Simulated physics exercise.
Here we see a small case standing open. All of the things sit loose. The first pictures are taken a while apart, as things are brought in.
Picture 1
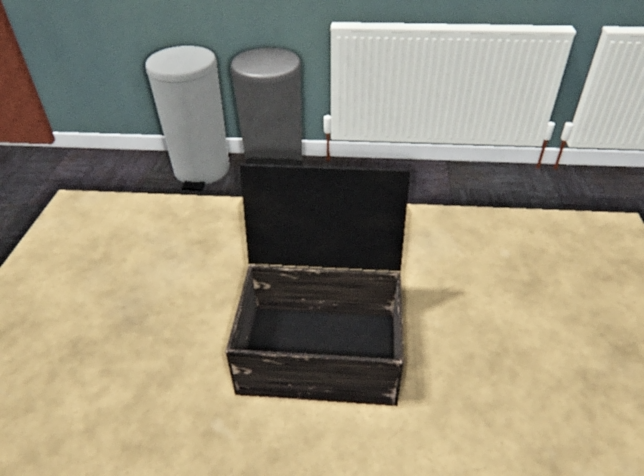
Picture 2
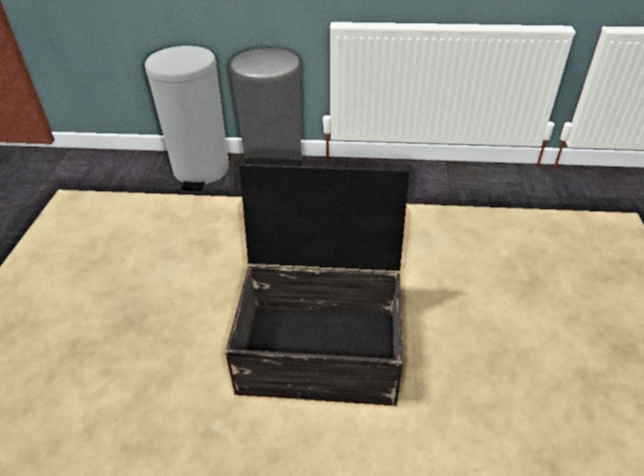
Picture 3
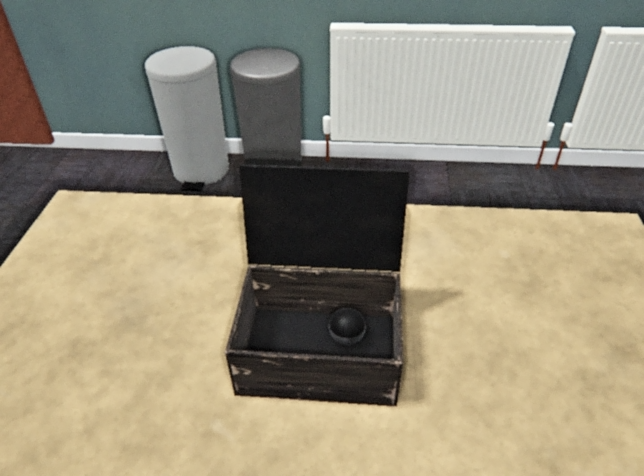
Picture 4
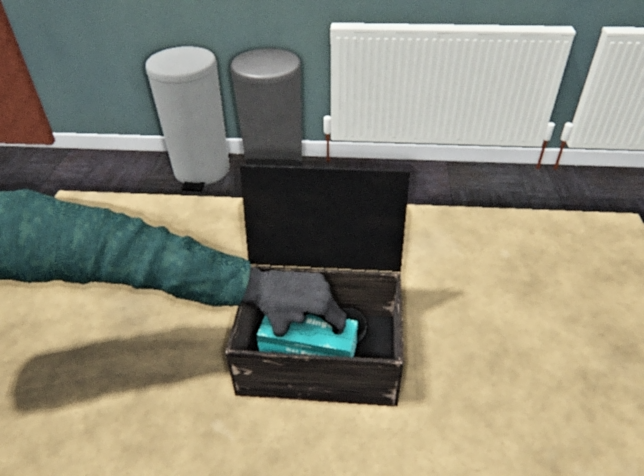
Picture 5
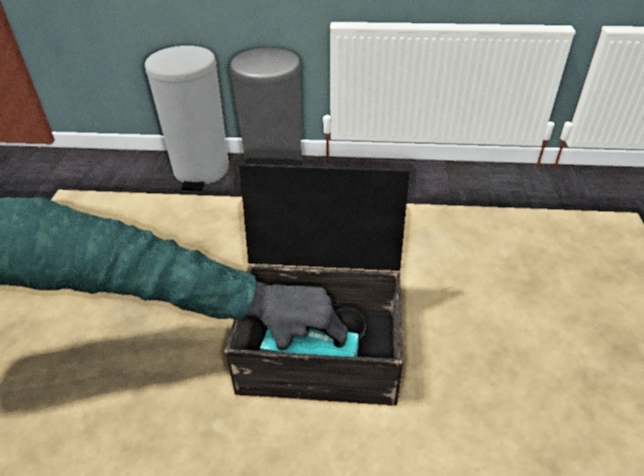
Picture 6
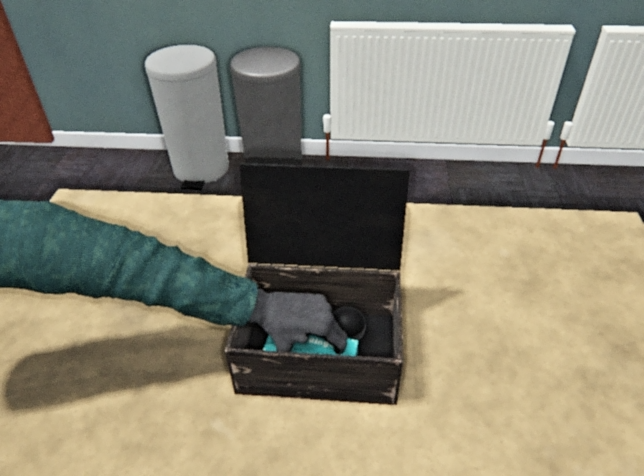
A gloved hand lowers a turquoise carton into an open case beside a black ball.
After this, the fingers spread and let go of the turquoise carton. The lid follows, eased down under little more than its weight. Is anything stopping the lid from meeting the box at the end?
No, the lid closes.
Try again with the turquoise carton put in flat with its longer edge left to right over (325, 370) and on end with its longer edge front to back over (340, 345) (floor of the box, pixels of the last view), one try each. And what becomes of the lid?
Trial 1: Lid lowered. Trial 2: Lid lowered.
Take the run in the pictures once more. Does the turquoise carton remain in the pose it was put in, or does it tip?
By the end the turquoise carton has kept its angle.
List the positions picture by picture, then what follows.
In the first frame, the last thing is not in view yet.
In the second frame, the last thing is not in view yet.
In the third frame, the last thing is not in view yet; black ball (347, 327).
The fourth frame shows still above its spot; turquoise carton (309, 339).
The fifth frame shows still above its spot.
The sixth frame shows in place under the hand.
Then, 1.20 s past the last view, lid starting down.
Then, 1.60 s past the last view, lid 56° above the rim.
Then, 1.80 s past the last view, lid 35° above the rim.
Then, 2.00 s past the last view, lid 8° above the rim.
Finally, lid shut; both still in place. Final places as the last picture's camera would see them, turquoise carton near (311, 358).
